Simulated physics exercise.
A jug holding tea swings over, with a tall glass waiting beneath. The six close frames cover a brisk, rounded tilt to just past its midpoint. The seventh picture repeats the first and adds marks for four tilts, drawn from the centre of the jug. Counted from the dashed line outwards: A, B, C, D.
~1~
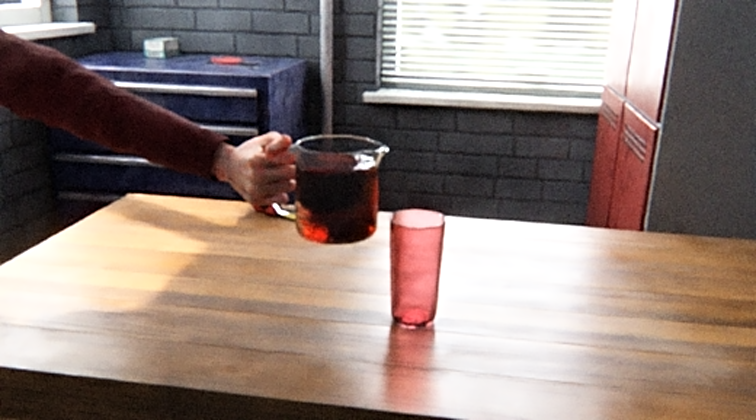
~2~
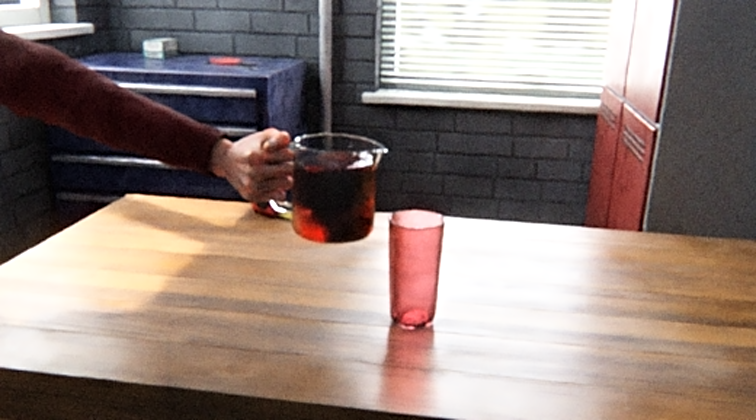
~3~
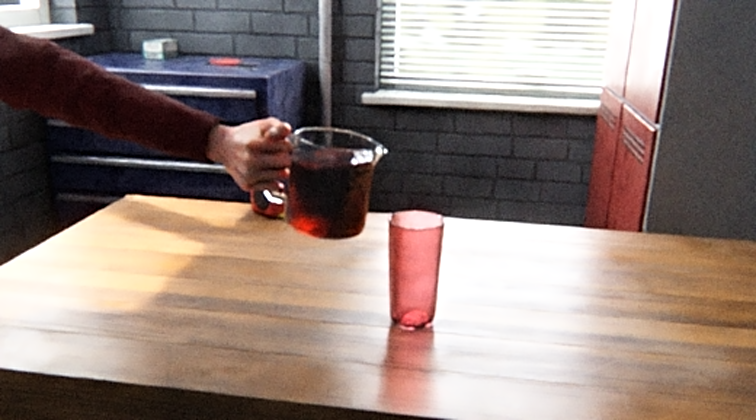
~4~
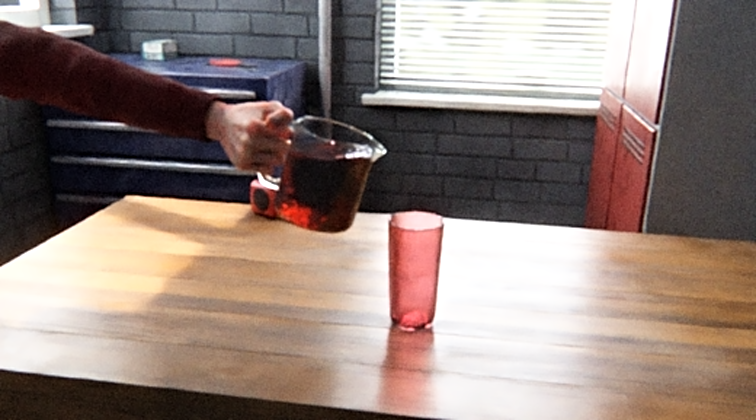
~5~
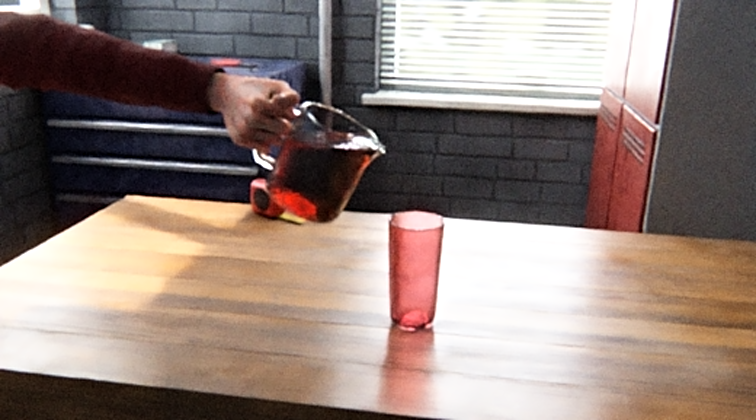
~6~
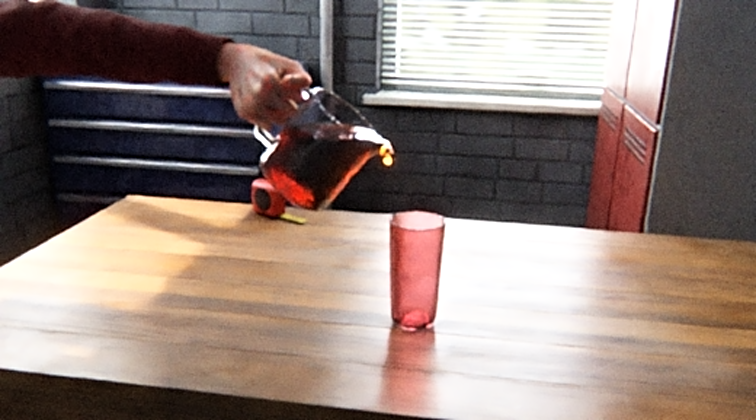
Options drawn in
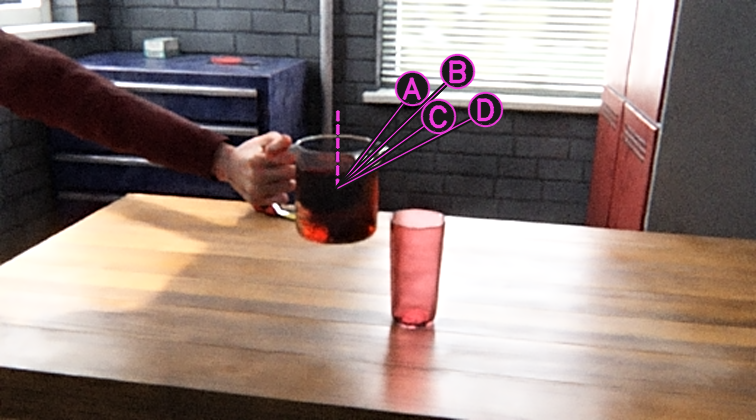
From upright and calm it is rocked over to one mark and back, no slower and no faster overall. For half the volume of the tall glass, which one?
Tilt C does it best.
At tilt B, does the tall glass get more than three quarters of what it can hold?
No, less.
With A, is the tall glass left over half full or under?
Under half.
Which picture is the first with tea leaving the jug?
In picture 6.
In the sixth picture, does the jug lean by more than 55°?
No, it does not.
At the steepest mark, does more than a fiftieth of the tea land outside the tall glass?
No.
On the marked copy, A at (403, 103); B at (446, 83); C at (424, 125); D at (471, 118).
If A is chosen, the tall glass ends with about 15 % of what it can hold.
If B is chosen, the tall glass ends with about 29 % of what it can hold.
If C is chosen, the tall glass ends with about 47 % of what it can hold.
If D is chosen, the tall glass ends with about 70 % of what it can hold.
